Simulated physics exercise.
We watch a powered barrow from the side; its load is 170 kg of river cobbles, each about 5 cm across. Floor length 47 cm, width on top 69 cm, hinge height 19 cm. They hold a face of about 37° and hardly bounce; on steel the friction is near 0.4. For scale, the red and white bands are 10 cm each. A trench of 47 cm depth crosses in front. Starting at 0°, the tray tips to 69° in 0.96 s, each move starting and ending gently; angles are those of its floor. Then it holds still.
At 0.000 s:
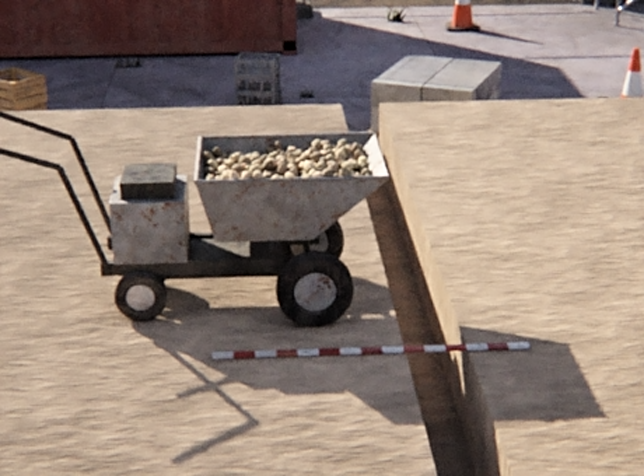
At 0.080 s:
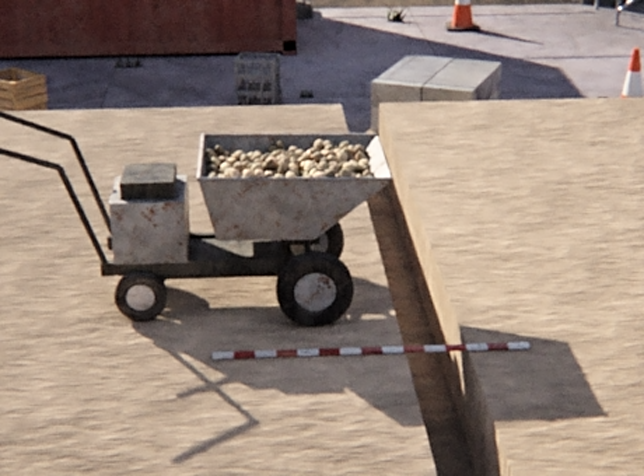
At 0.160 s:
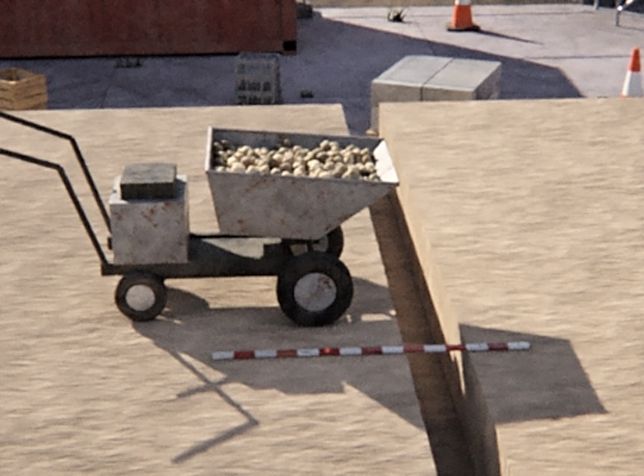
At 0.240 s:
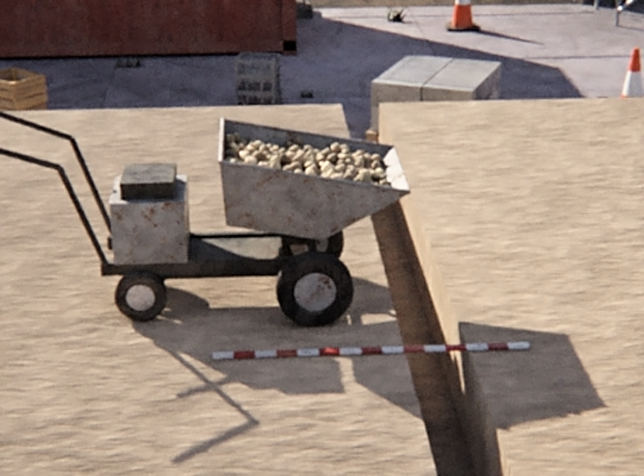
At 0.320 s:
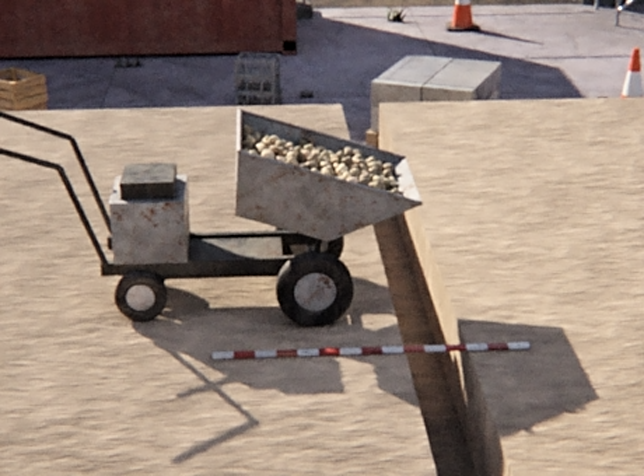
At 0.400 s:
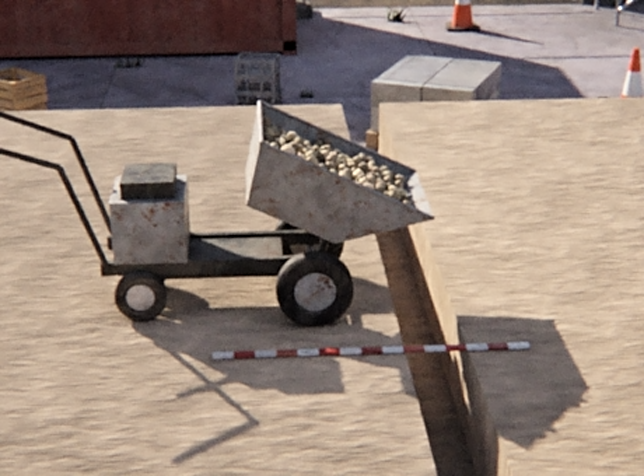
In this clip, a powered barrow loaded with rounded stones stands beside a trench crossed by a red and white banded pole, and its metal tray gradually tilts down toward the right while the wheels stay in place.
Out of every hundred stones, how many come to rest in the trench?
Some 5 per cent of it.
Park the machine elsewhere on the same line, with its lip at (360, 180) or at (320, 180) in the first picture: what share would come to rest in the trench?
Near 60 per cent from the first place, 95 from the second.
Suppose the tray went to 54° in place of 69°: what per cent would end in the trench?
In that case some 25 per cent.
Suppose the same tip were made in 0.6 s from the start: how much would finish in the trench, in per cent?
In that case some 5 per cent.
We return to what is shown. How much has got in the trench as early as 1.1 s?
About 0 per cent by then.
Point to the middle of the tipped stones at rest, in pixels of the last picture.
Around (507, 289).
After 0.7 s the floor is at 58°; 100 % in the tray; the foremost stones are at (454, 260).
After 1.1 s the floor is at 69°; 68 % in the tray, 1 % in the trench, 31 % past the trench; the foremost stones are at (538, 297).
After 1.4 s the floor is at 69°; 33 % in the tray, 2 % in the trench, 65 % past the trench; the foremost stones are at (639, 291).
After 3.4 s the floor is at 69°; 27 % in the tray, 5 % in the trench, 69 % past the trench; the foremost stones are past the picture's edge.
